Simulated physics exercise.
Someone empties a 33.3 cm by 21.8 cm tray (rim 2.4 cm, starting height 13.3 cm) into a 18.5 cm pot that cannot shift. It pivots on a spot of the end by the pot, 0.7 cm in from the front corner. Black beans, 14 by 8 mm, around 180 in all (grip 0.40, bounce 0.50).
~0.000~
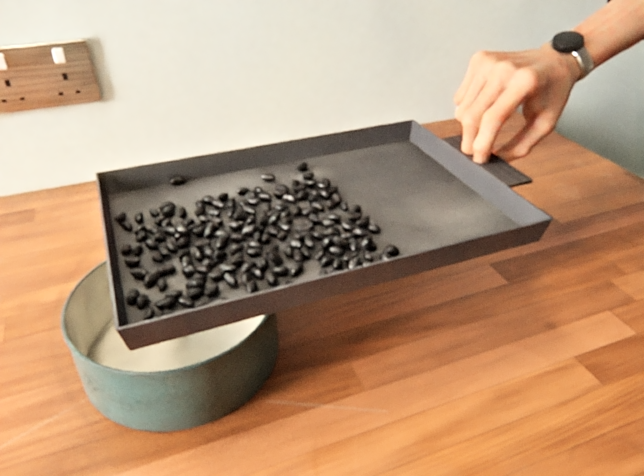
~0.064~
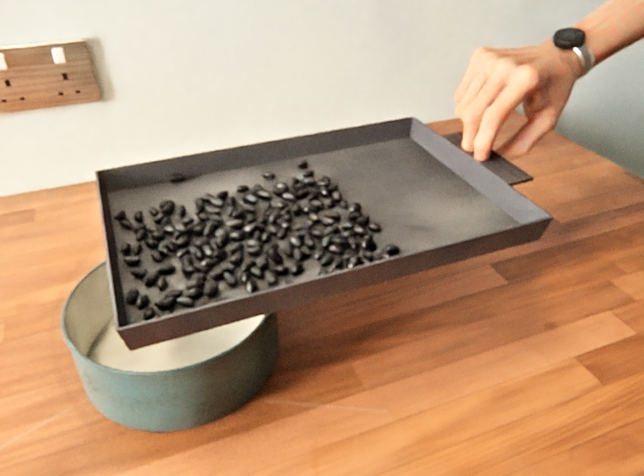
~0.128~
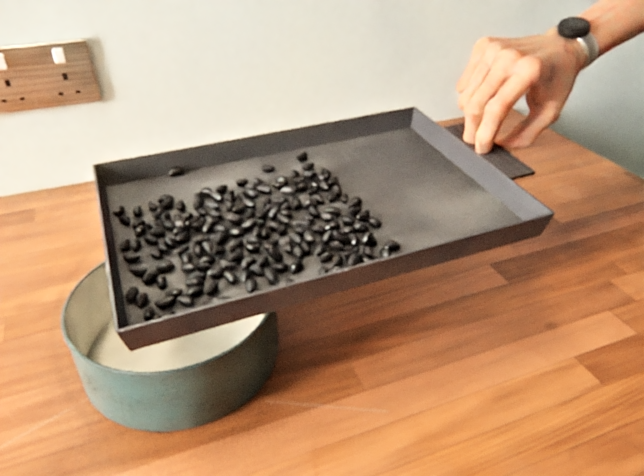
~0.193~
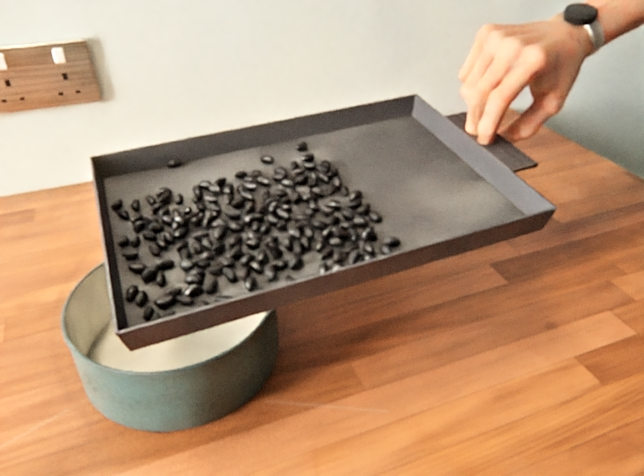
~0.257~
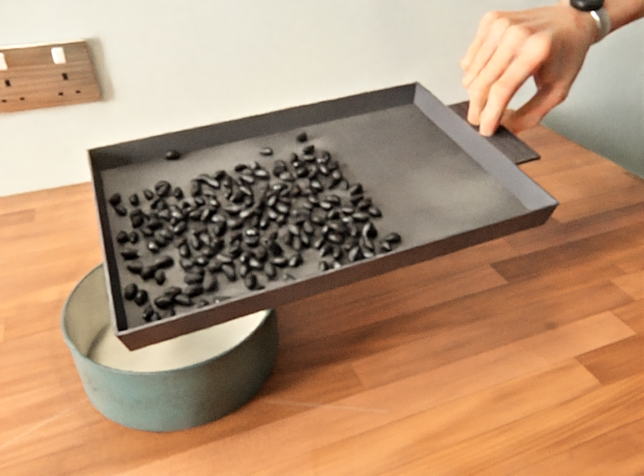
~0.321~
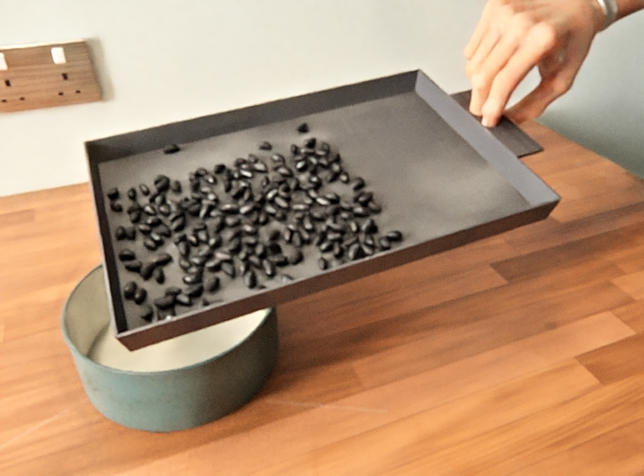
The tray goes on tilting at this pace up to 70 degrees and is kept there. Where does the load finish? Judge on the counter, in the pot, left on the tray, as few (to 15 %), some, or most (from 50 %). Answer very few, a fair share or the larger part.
On the counter: A fair share; in the pot: Very few; left on the tray: The larger part.
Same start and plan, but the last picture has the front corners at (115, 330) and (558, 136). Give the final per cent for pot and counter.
Pot 0, counter 40.
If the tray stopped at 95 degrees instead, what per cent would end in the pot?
Then about 0 per cent.
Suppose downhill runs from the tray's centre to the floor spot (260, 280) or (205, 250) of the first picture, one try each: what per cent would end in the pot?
Some 0 and 0 per cent.
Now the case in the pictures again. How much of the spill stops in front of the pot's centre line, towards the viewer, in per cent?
Some 100 per cent.
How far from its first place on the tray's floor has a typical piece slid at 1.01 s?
Roughly 4 cm.
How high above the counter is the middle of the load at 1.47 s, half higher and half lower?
About 20 cm.
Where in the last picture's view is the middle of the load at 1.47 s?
Near (223, 223).
After 1.01 s, tilt 38 degrees; the tray holds 100 %, the pot 0 %.
After 1.47 s, tilt 57 degrees; the tray holds 100 %, the pot 0 %.
After 2.00 s, tilt 70 degrees; the tray holds 90 %, the pot 0 %.
By 3.5 s all is still; counter 40 %, pot 0 %, tray 60 %.
